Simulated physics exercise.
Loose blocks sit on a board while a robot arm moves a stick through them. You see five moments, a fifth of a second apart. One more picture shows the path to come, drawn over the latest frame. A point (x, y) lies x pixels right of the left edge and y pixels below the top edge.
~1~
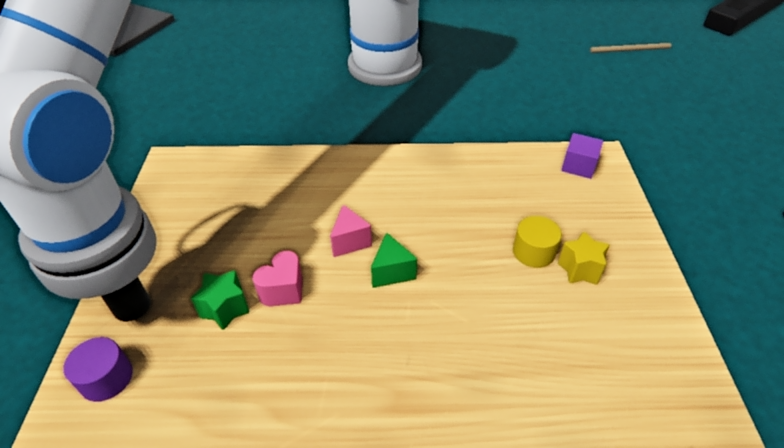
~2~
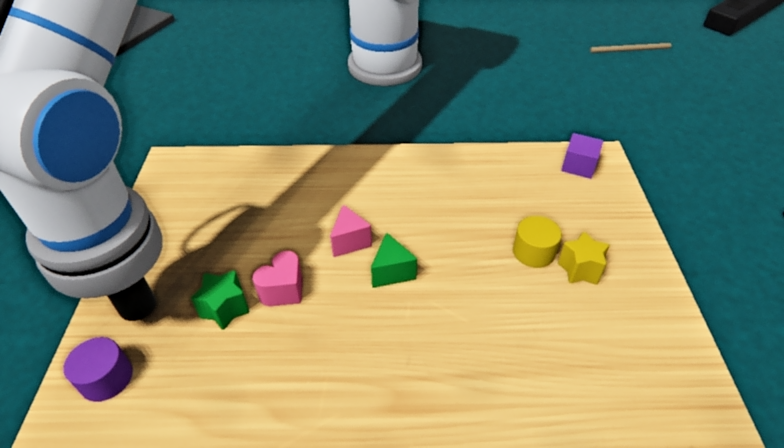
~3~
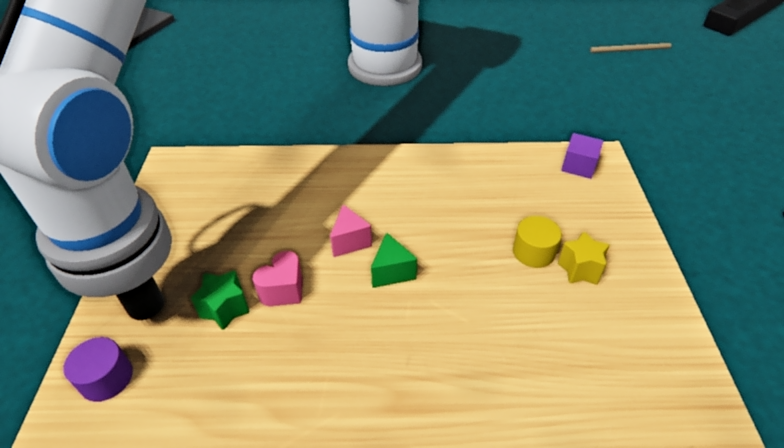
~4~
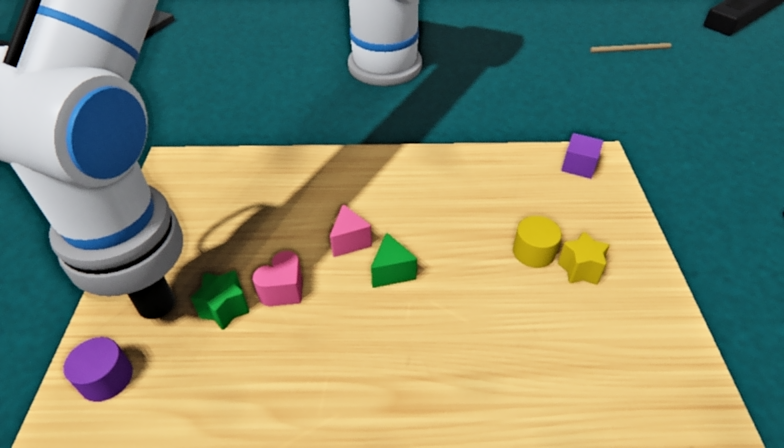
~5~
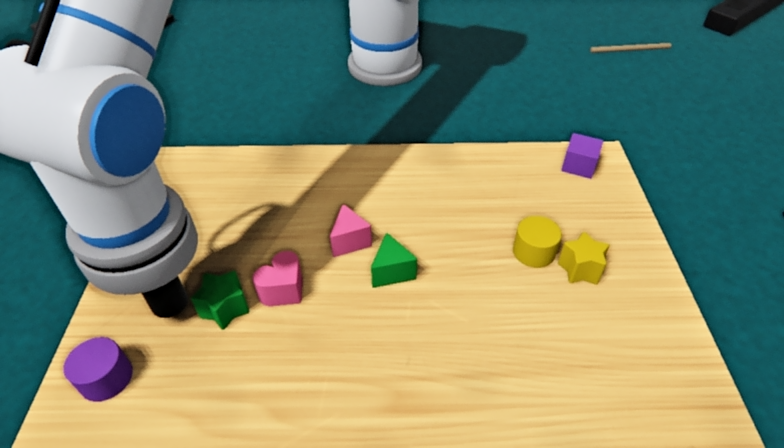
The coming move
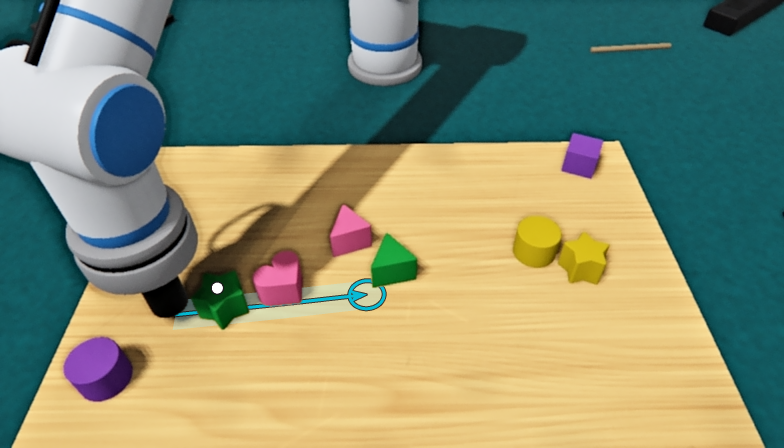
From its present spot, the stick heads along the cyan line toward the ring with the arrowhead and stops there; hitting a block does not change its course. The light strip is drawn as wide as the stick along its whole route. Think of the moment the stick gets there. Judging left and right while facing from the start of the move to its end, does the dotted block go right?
It seems so.
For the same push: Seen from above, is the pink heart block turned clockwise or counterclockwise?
Rotates counter-clockwise.
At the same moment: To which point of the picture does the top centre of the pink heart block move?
Final place: (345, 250).
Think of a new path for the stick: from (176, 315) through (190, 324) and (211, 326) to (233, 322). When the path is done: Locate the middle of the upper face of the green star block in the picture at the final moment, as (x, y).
When the path ends, it will be at (253, 278).
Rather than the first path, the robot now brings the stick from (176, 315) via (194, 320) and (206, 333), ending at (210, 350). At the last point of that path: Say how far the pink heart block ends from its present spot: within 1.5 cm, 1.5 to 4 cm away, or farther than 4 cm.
Travels under 1.5 cm.
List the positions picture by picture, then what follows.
Stick's lower end at (132, 307); green star block at (217, 288); pink heart block at (279, 270); pink triangle at (348, 221); green triangle at (392, 252), in the first frame.
Stick at (138, 307); blocks still, in the second frame.
Stick at (146, 306); blocks still, in the third frame.
Stick at (157, 305); blocks still, in the fourth frame.
Stick at (170, 304); green star block at (217, 288); pink heart block at (279, 270); pink triangle at (348, 221); green triangle at (392, 252), in the fifth frame.
Drawn move, from (176, 315) to (367, 294); the dot is on the green star block.
The first path, step by step. One third of the way, stick at (238, 297); green star block at (270, 291); pink heart block at (304, 263), turned 50° anticlockwise.
Two thirds of the way, stick at (302, 290); green star block at (331, 294), turned 15° clockwise; pink heart block at (328, 258), turned 115° anticlockwise.
At the end, stick at (366, 283); green star block at (375, 302), turned 65° clockwise; pink heart block at (345, 250), turned 150° anticlockwise; pink triangle still; green triangle at (398, 249).
